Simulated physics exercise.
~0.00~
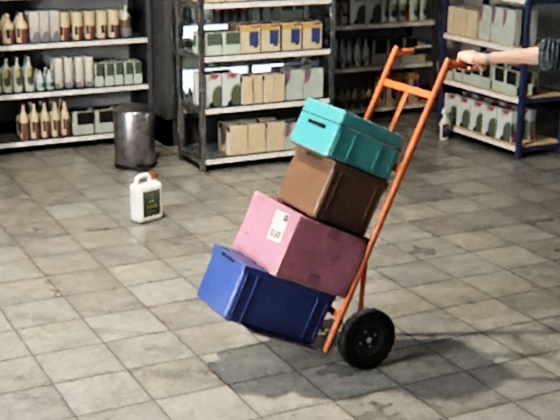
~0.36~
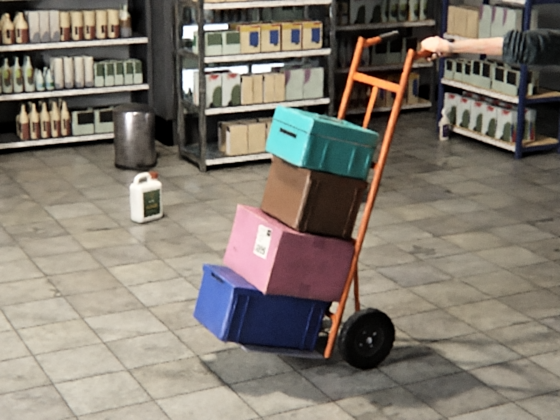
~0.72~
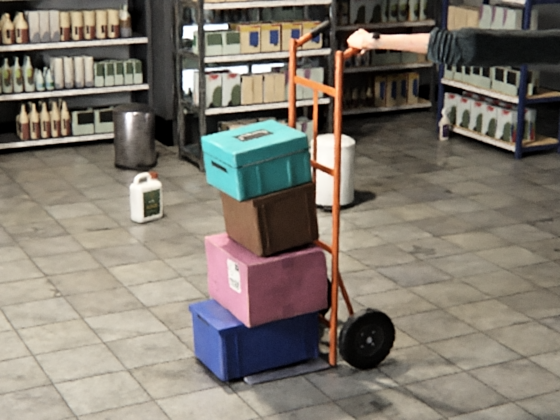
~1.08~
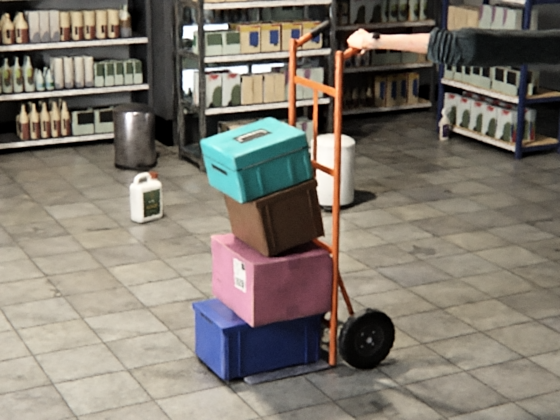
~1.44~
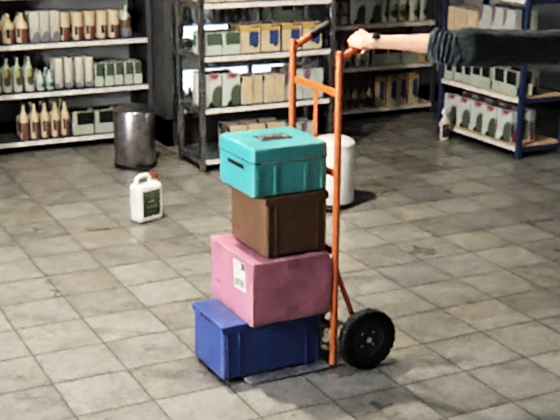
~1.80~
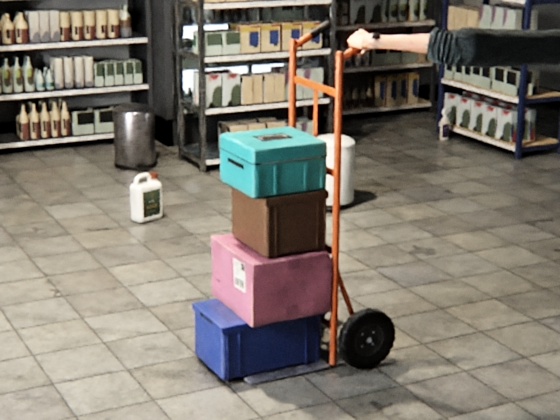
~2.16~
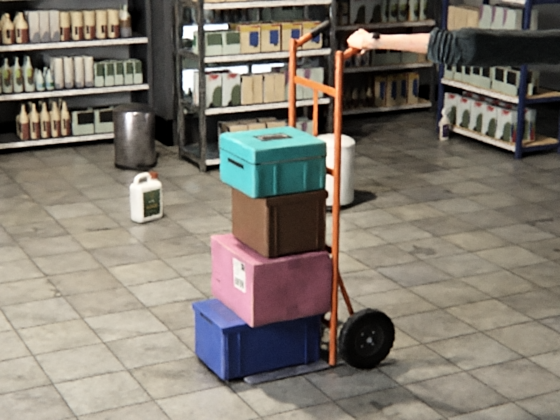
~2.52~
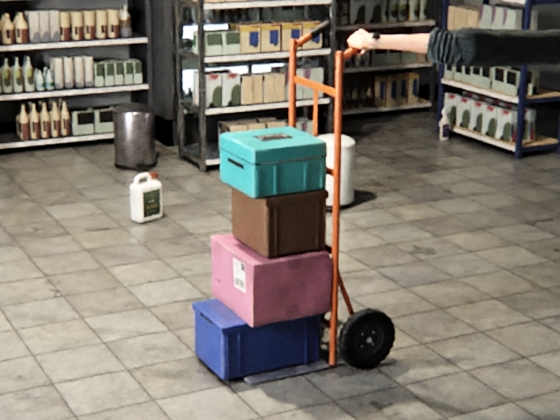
In a storeroom lined with shelves, a hand let a tilted orange sack truck swing upright under four stacked boxes; when it stopped, the turquoise toolbox and brown tote tipped left, then rocked back, and the whole stack stayed standing.
